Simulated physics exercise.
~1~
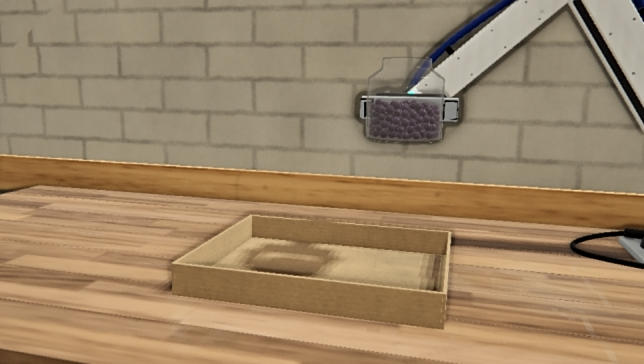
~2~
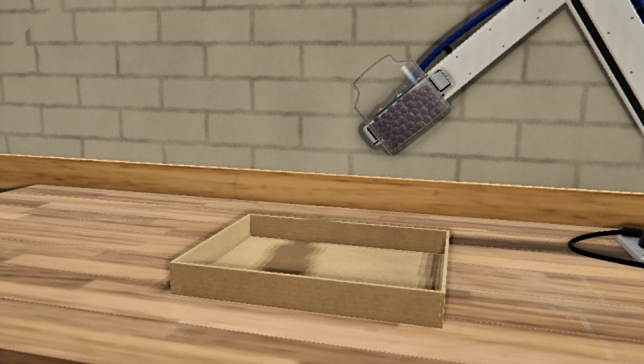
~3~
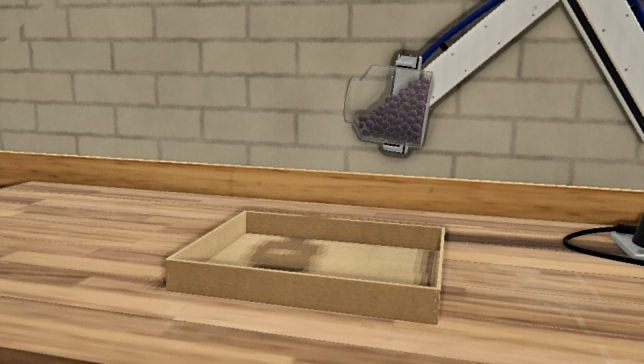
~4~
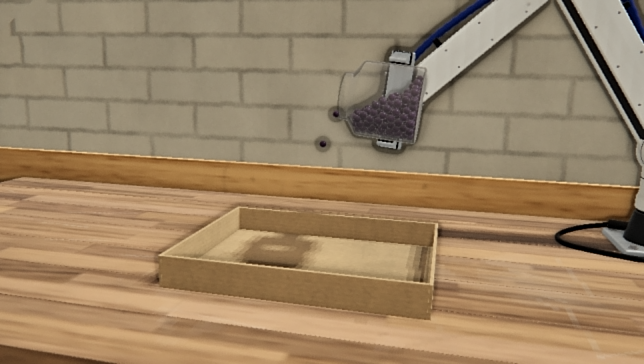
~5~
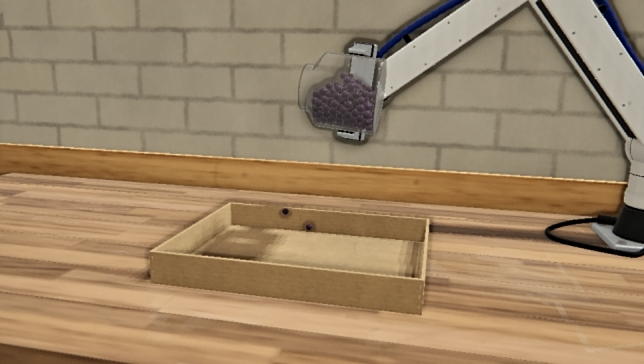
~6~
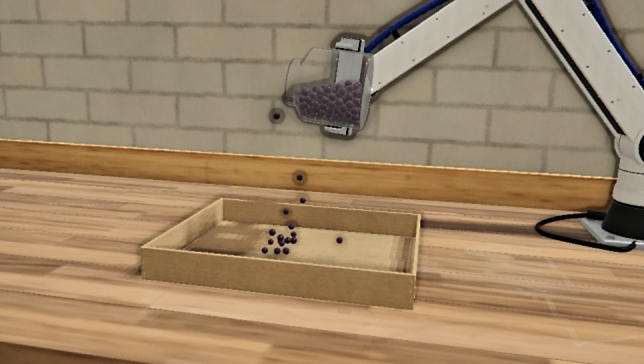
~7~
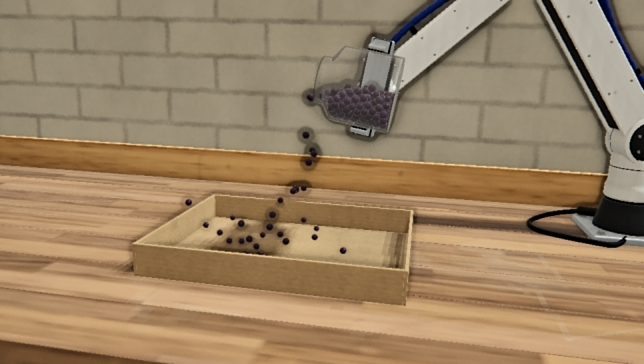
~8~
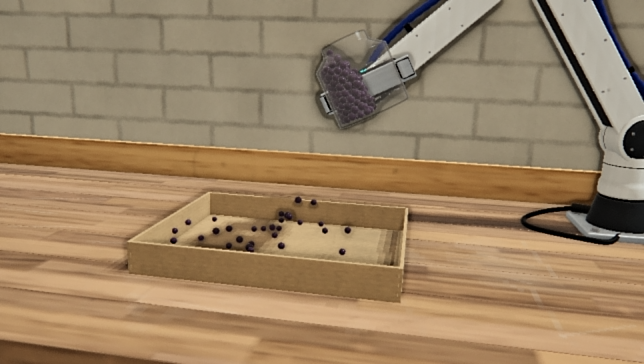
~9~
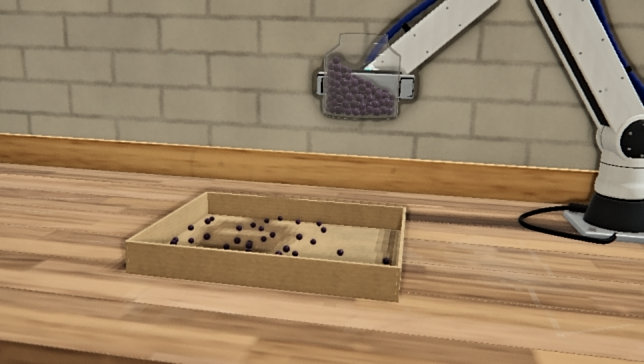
A robot arm tips a clear jar, spills some dark beads into a tray, then rights it.
